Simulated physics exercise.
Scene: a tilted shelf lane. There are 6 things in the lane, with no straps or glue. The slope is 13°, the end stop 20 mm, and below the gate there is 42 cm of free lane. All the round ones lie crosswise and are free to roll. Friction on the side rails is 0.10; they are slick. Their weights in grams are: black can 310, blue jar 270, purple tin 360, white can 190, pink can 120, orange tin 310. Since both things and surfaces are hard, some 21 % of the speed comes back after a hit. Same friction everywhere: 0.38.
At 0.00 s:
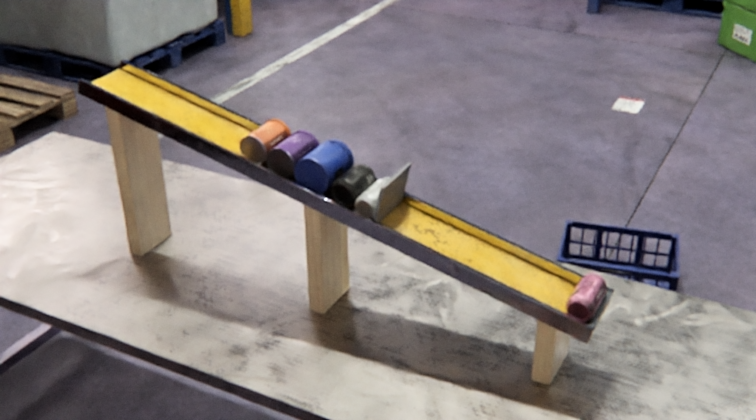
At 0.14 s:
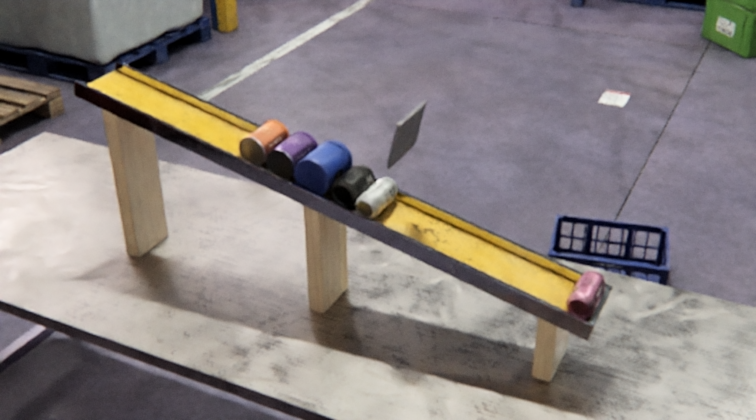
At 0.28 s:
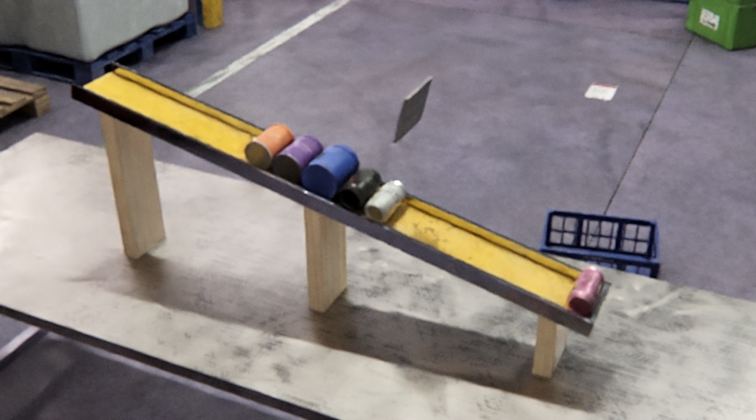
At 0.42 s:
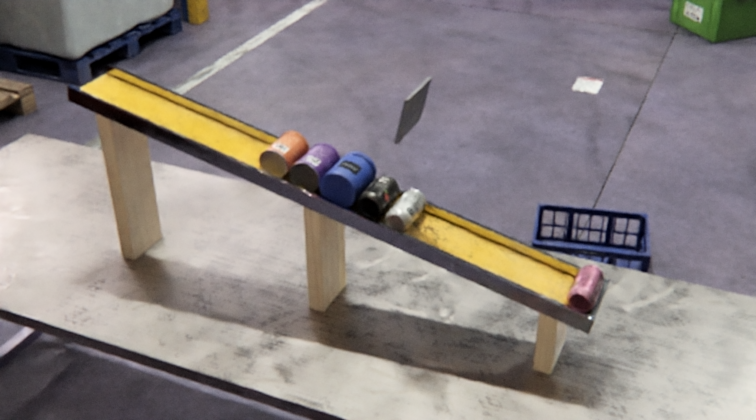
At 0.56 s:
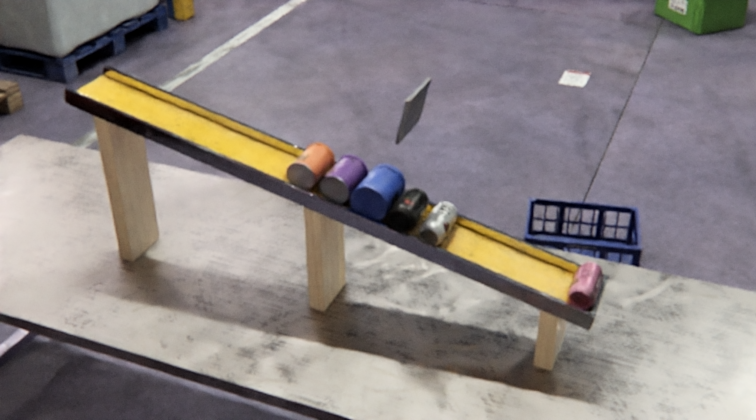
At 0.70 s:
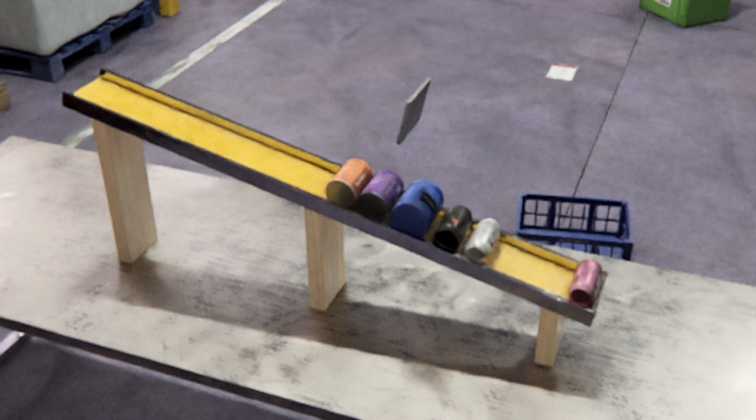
At the start, five cans sit in a row behind a grey plate on a sloping yellow lane, with a pink can at the lower right end. The plate lifts clear and hangs above the lane, then the row rolls together down to the right, nearing the pink can.
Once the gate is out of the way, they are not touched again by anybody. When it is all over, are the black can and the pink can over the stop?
In the end black can: Kept; pink can: Lost from the lane.
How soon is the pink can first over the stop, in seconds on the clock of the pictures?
1.0 s or so.
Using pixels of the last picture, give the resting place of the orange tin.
It ends up at about (459, 229).
Around 0.80 s, leader 14 cm from the stop; black can near (493, 244); pink can near (586, 283).
Around 0.90 s, leader 6 cm from the stop; black can near (534, 260); pink can near (586, 282).
Around 1.00 s, leader 3 cm from the stop; black can near (546, 266); pink can near (603, 281).
Around 1.20 s, pink can now over the stop; black can not moving near (559, 271); blue jar not moving.
Finally (1.6 s), over the stop, pink can; the other 5 in the lane. In the last view, black can near (559, 271).
